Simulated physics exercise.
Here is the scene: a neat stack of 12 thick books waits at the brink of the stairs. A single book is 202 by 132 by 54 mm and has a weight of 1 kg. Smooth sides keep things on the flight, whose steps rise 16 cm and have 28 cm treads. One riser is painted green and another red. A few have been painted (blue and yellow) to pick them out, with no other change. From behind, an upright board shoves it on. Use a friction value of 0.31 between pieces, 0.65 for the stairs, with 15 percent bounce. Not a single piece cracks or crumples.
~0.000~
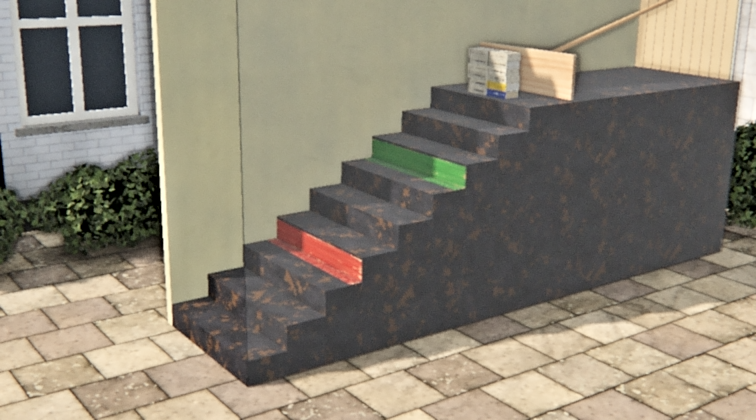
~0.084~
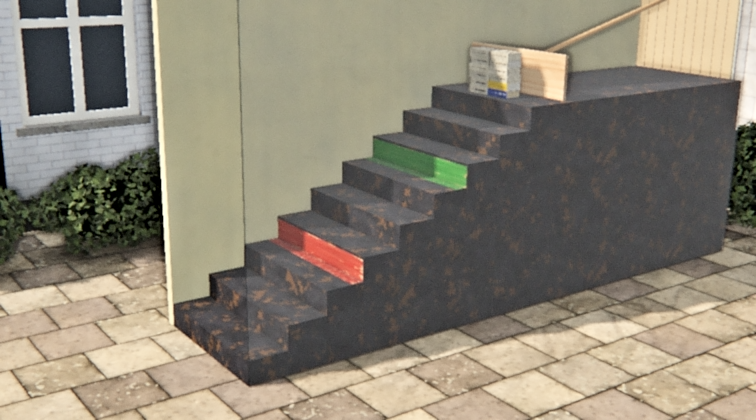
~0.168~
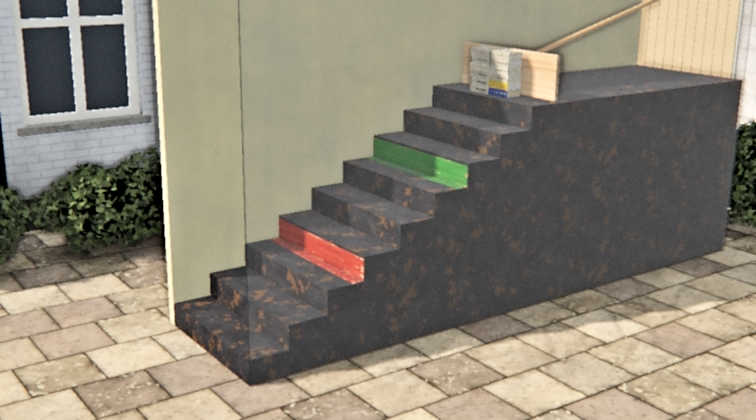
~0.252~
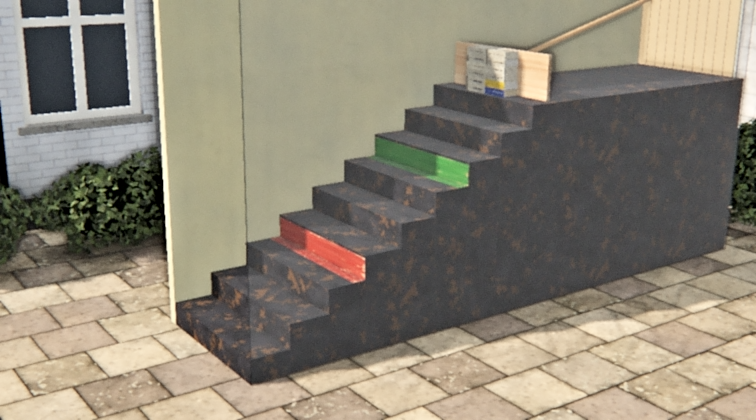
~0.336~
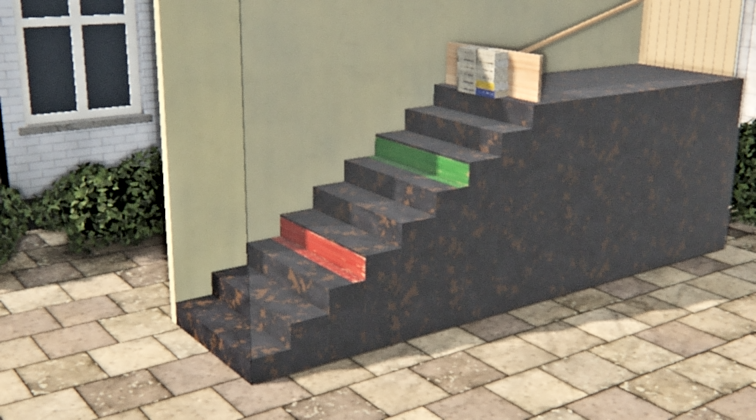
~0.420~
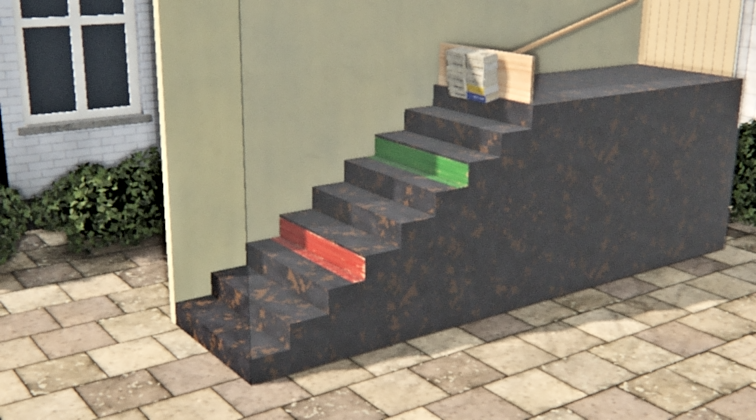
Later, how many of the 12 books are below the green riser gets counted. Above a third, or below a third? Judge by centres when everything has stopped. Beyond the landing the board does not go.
Above.
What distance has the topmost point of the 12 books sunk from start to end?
Roughly 38 centimetres lower at the end.
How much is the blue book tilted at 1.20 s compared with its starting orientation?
Something like 0°, more or less.
Around 0.64 s, none of the 12 books below the green riser, 12 disturbed; yellow book tipped 36°, 19 cm lower; blue book tipped 27°, 14 cm lower.
Around 1.20 s, 6 of the 12 books below the green riser; yellow book on its side; blue book 16 cm lower.
Finally (2.0 s), 6 of the 12 books below the green riser; yellow book on its side; blue book 16 cm lower. That is 50 per cent. Seen by the last camera, middles, yellow book near (451, 138), blue book near (478, 117).
